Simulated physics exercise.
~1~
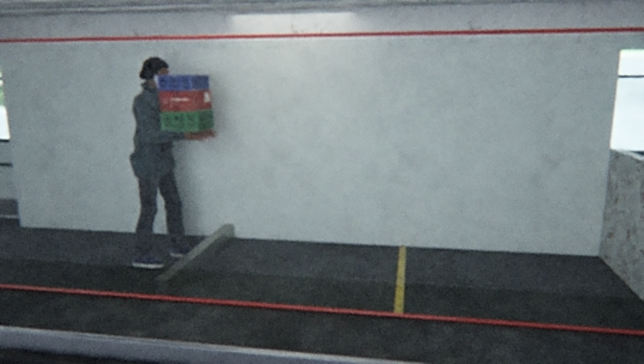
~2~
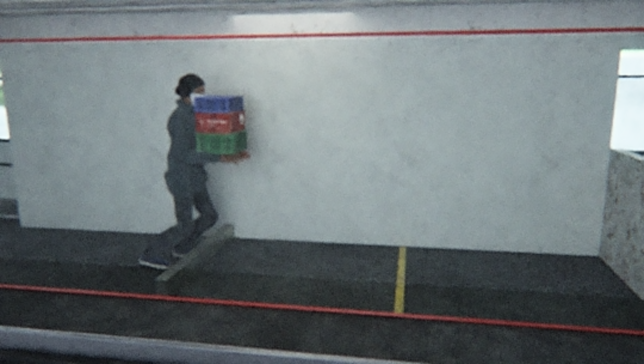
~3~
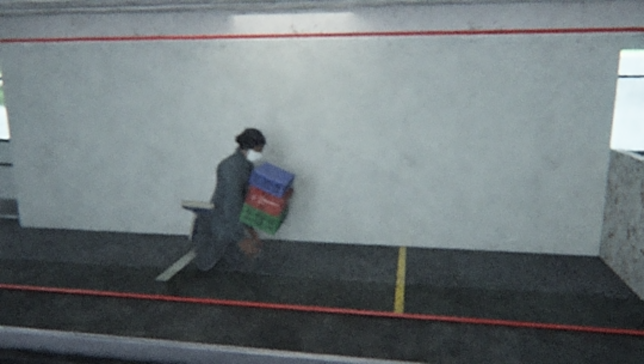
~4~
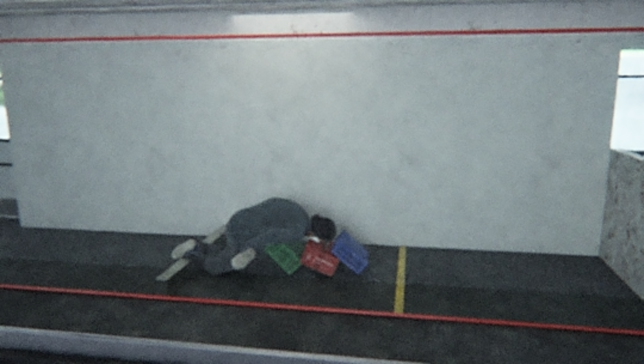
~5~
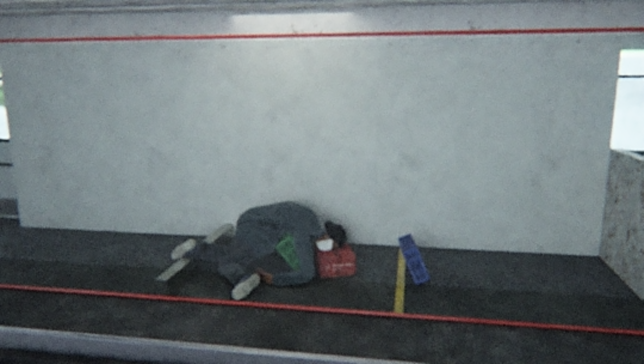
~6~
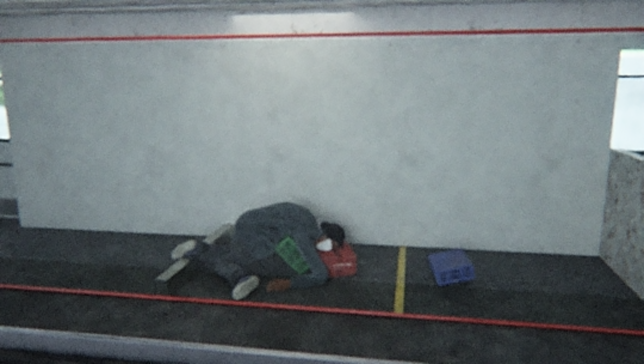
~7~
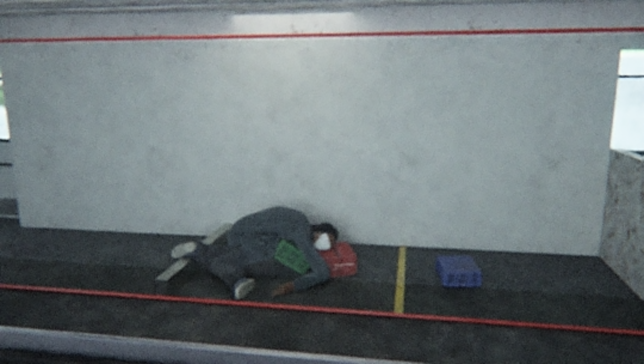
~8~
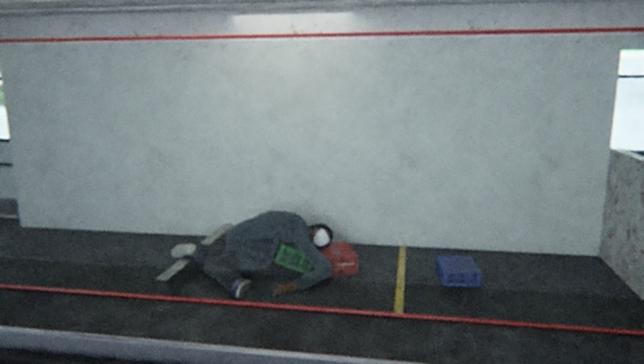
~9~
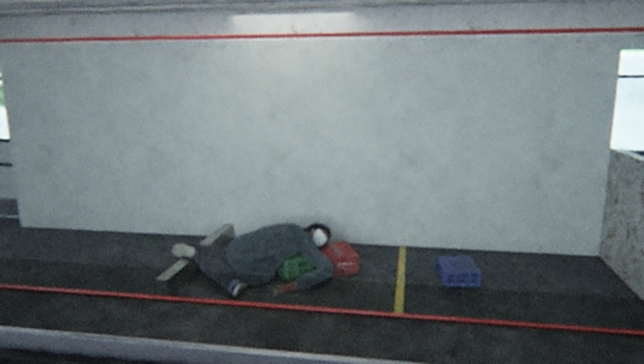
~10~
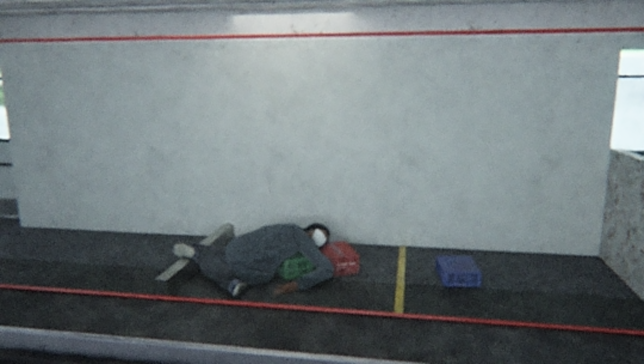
A person in dark clothes and a white face mask walks right along a dark floor beside a pale wall, holding a stack of blue, red and green crates in front of them. At a low bar lying across the floor, they pitch forward, and the stack tilts and drops with them. They land face down as the crates separate. The blue crate tumbles right, crosses the yellow line and comes to rest upside down. The person stays down, settling flatter, with the green crate against their body and the red one by their head, both short of the line.
